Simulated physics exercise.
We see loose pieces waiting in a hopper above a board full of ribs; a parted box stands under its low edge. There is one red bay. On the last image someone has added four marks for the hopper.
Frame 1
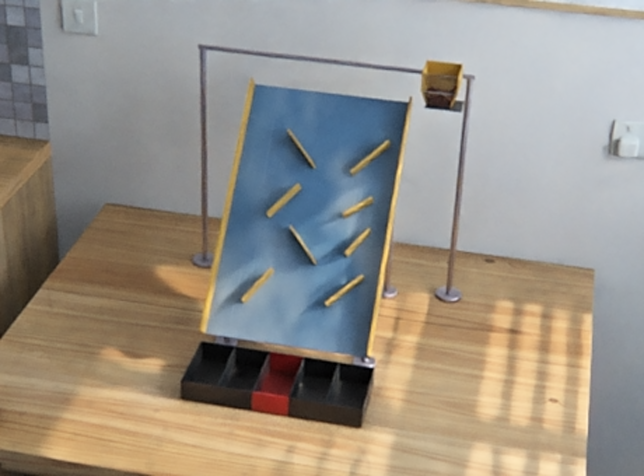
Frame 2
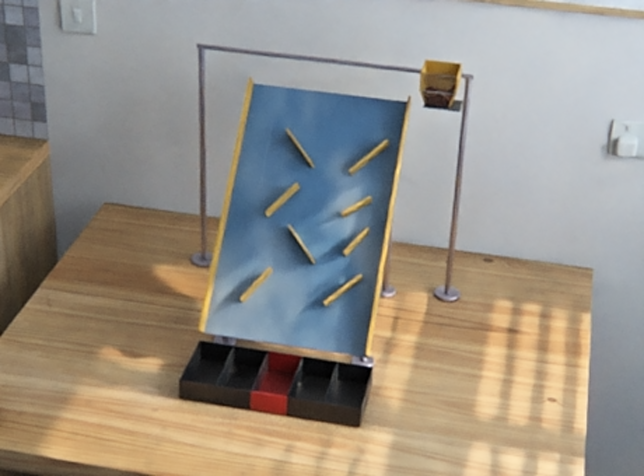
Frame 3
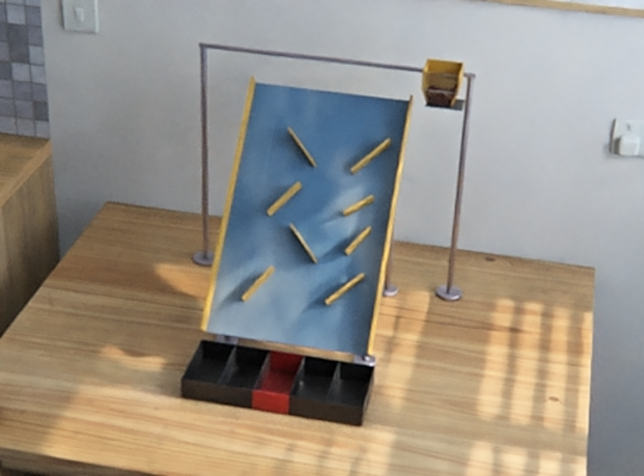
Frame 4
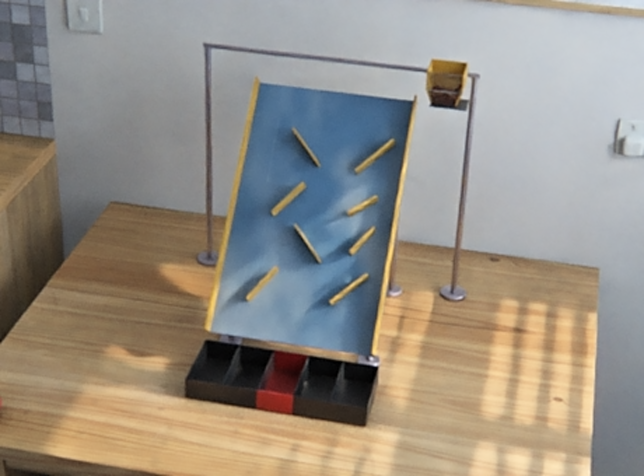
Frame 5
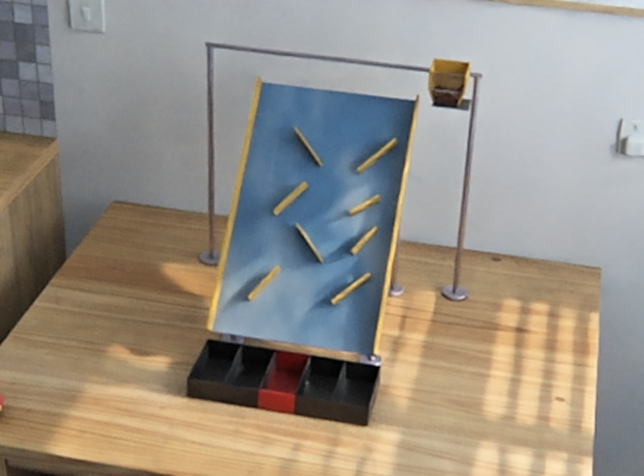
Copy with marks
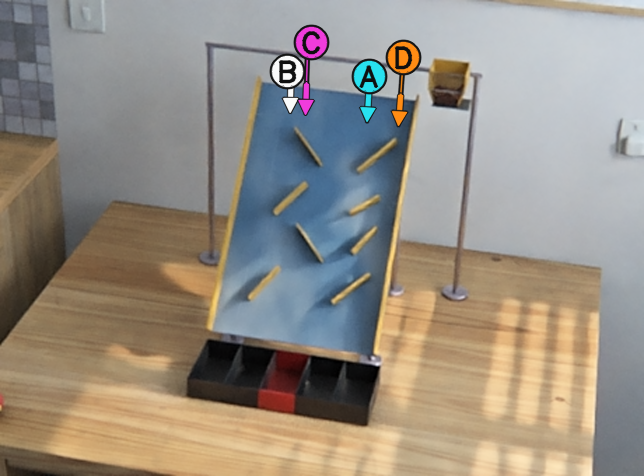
The view shifted very slightly, but nothing on the table moved: a small yellow hopper stayed up on its rail beside a tilted blue board with yellow ribs, above a black box with one red bay.
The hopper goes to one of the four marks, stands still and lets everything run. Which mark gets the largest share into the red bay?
A.
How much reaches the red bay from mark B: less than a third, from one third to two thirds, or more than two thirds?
Mark B gives less than a third.
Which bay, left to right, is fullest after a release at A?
It is the third one.
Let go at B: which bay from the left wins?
The first from the left.
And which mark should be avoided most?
B it is.
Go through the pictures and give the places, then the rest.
Hopper (441, 97), kidney beans, door shut, in the first picture.
Ribs (287, 129) to (312, 164), (349, 171) to (388, 140), (265, 213) to (297, 183), in the second picture.
Ribs (344, 212) to (373, 196), (291, 224) to (315, 260), (346, 252) to (370, 226), in the third picture.
Ribs (246, 298) to (276, 267), (330, 302) to (367, 274), in the fourth picture.
Red bay (277, 400), number 3 of 5 from the left, in the fifth picture.
On the marked copy, mark A meets the board at (367, 116); mark B meets the board at (290, 107); mark C meets the board at (305, 109); mark D meets the board at (398, 120).
For mark A, roughly two thirds in the red bay, roughly a third in other bays.
For mark B, about a tenth in the red bay, almost all in other bays, just a few outside the box.
For mark C, roughly a third in the red bay, roughly half in other bays, about a tenth outside the box.
For mark D, roughly a third in the red bay, roughly half in other bays, about a tenth outside the box.
